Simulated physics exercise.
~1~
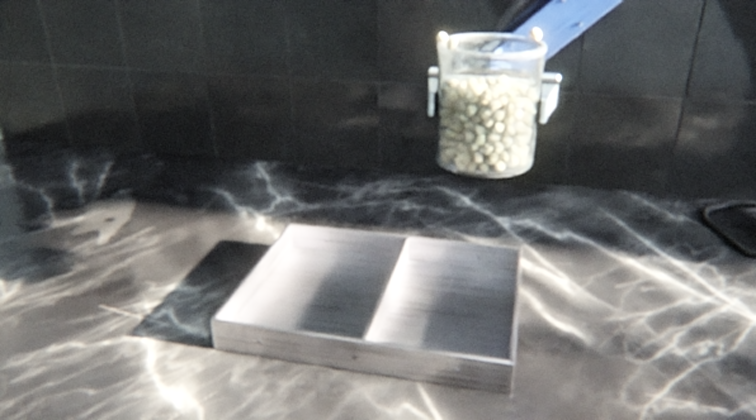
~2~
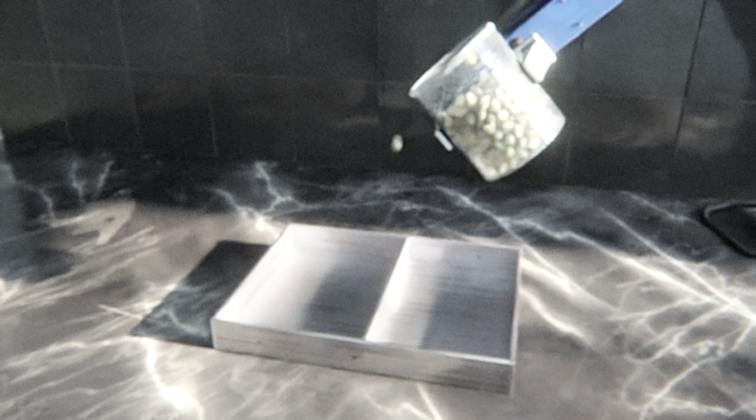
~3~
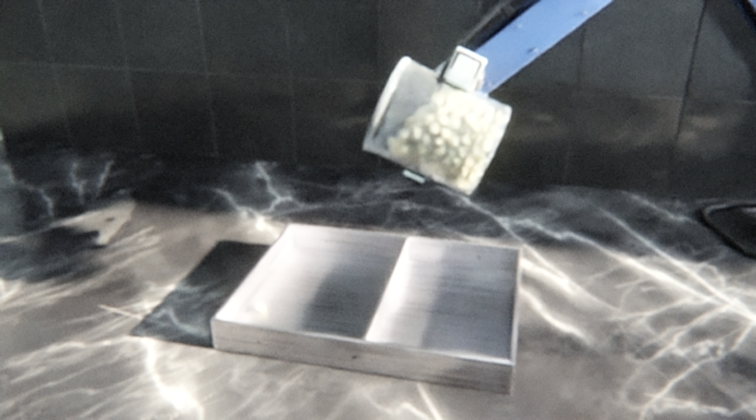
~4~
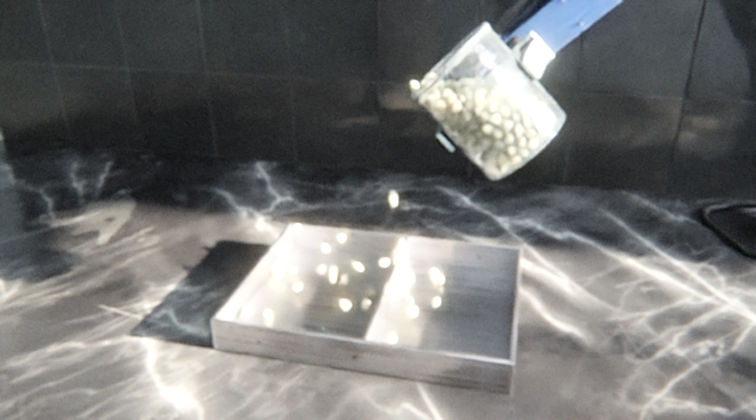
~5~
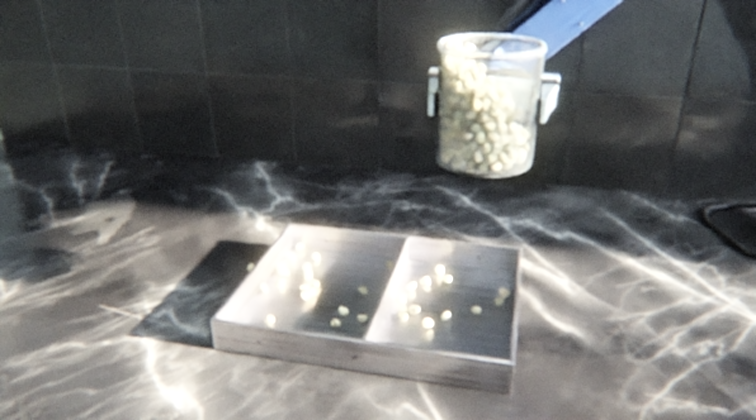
A blue robot arm held a clear cup of pale beans above a divided tray, tipped it over to the left so a small scattering fell into both sections, then turned it upright again with most of the beans still inside.
